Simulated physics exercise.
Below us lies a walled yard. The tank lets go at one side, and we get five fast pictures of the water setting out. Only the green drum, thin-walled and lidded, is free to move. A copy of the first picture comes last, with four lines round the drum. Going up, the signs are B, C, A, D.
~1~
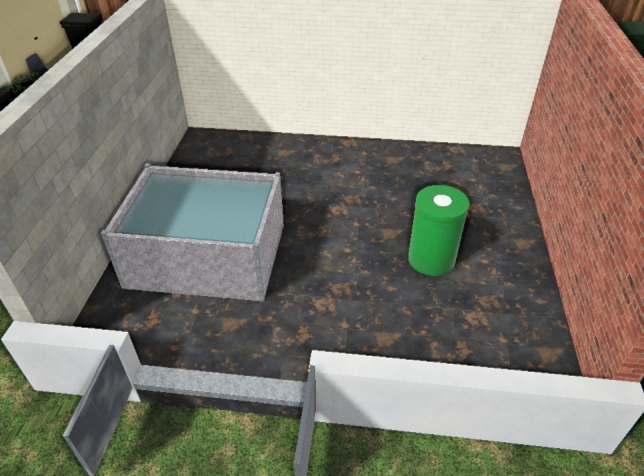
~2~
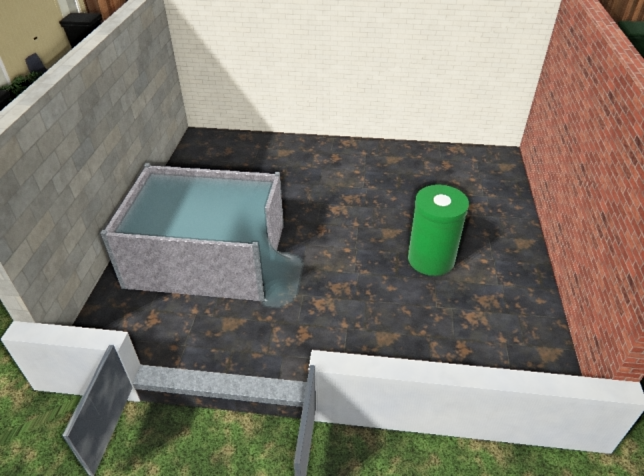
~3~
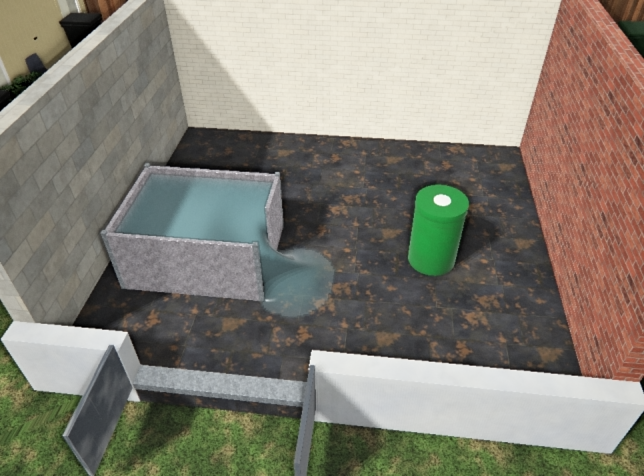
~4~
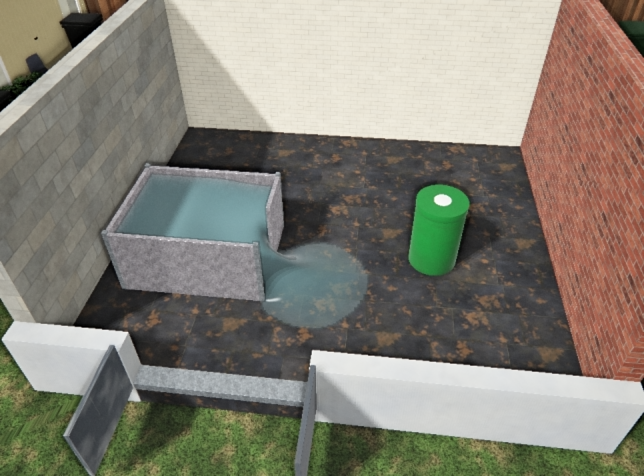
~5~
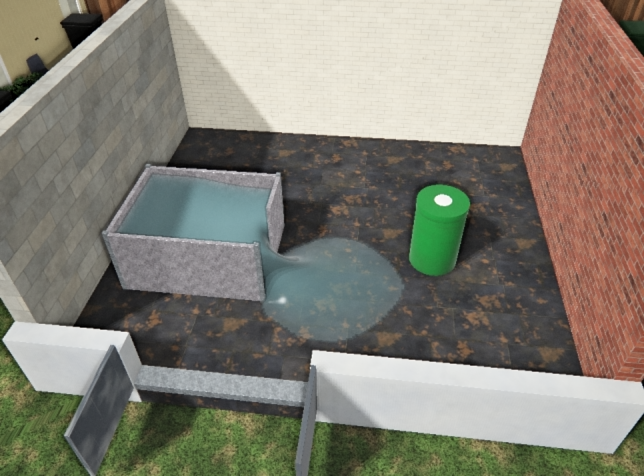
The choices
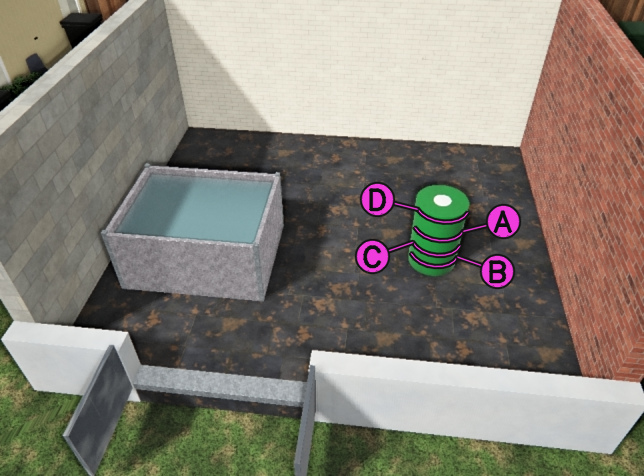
A stone tank full of water in a walled yard opened at its right side, and water poured out and spread across the dark ground in a widening puddle, while the green drum stayed still.
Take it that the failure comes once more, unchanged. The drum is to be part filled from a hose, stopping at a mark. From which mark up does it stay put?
Choose C.
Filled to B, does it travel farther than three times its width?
No, it does not.
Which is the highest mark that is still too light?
B.
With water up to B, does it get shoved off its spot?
Yes.
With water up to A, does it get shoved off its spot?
No.
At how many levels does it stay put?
Three.
On the marked copy, A at (439, 240); B at (434, 266); C at (436, 255); D at (443, 222); from the bottom up B, C, A, D.
With A, it does not move.
With B, it is pushed about its own width away.
With C, it does not move.
With D, it does not move.
